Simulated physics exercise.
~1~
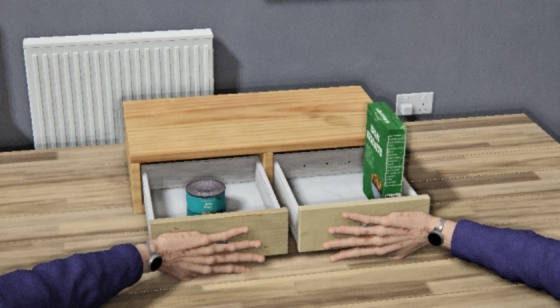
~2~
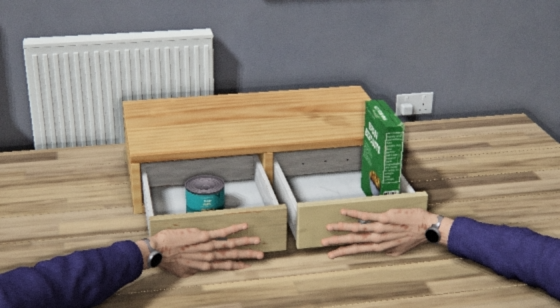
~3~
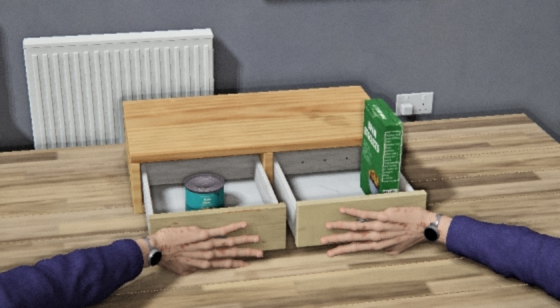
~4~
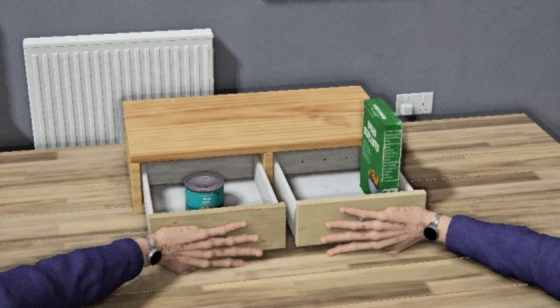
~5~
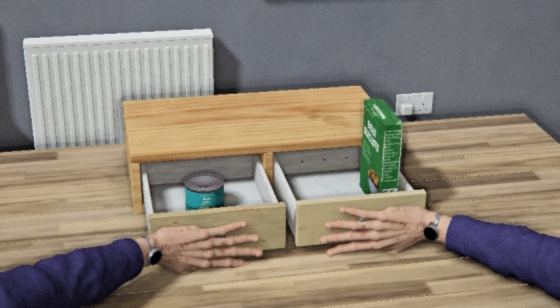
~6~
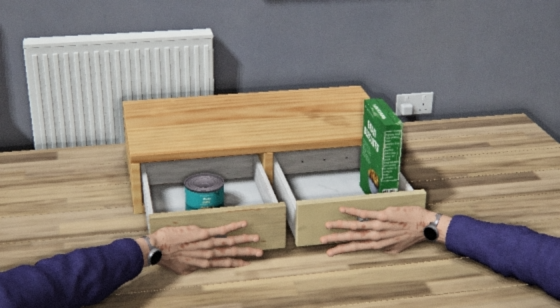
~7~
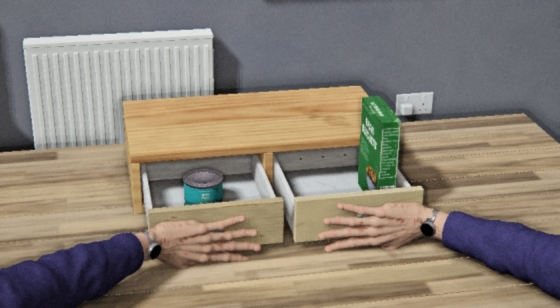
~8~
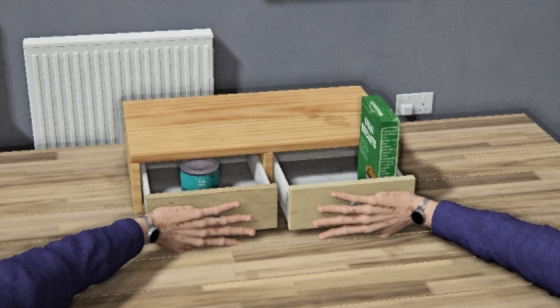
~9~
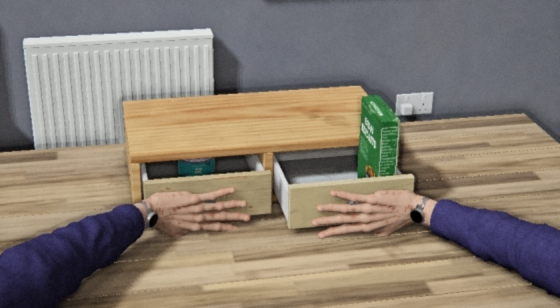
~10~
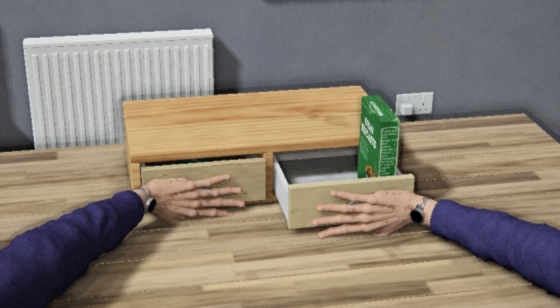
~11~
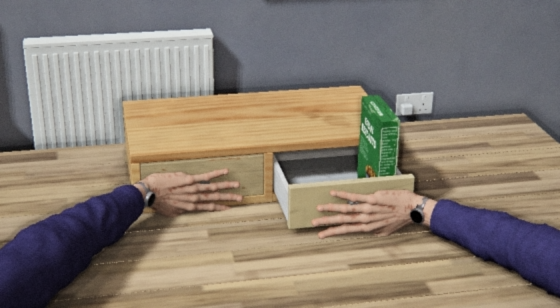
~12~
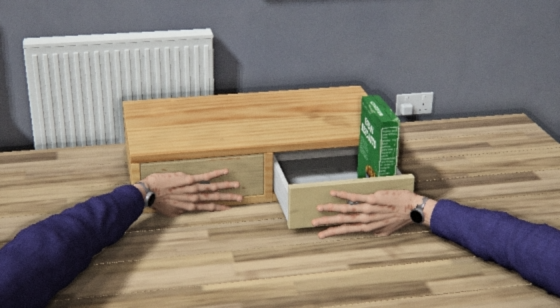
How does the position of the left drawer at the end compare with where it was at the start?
At the start the left drawer is pulled out with a turquoise tin in view inside it. By the end it has been pushed all the way in, so its front sits flush with the wooden chest.
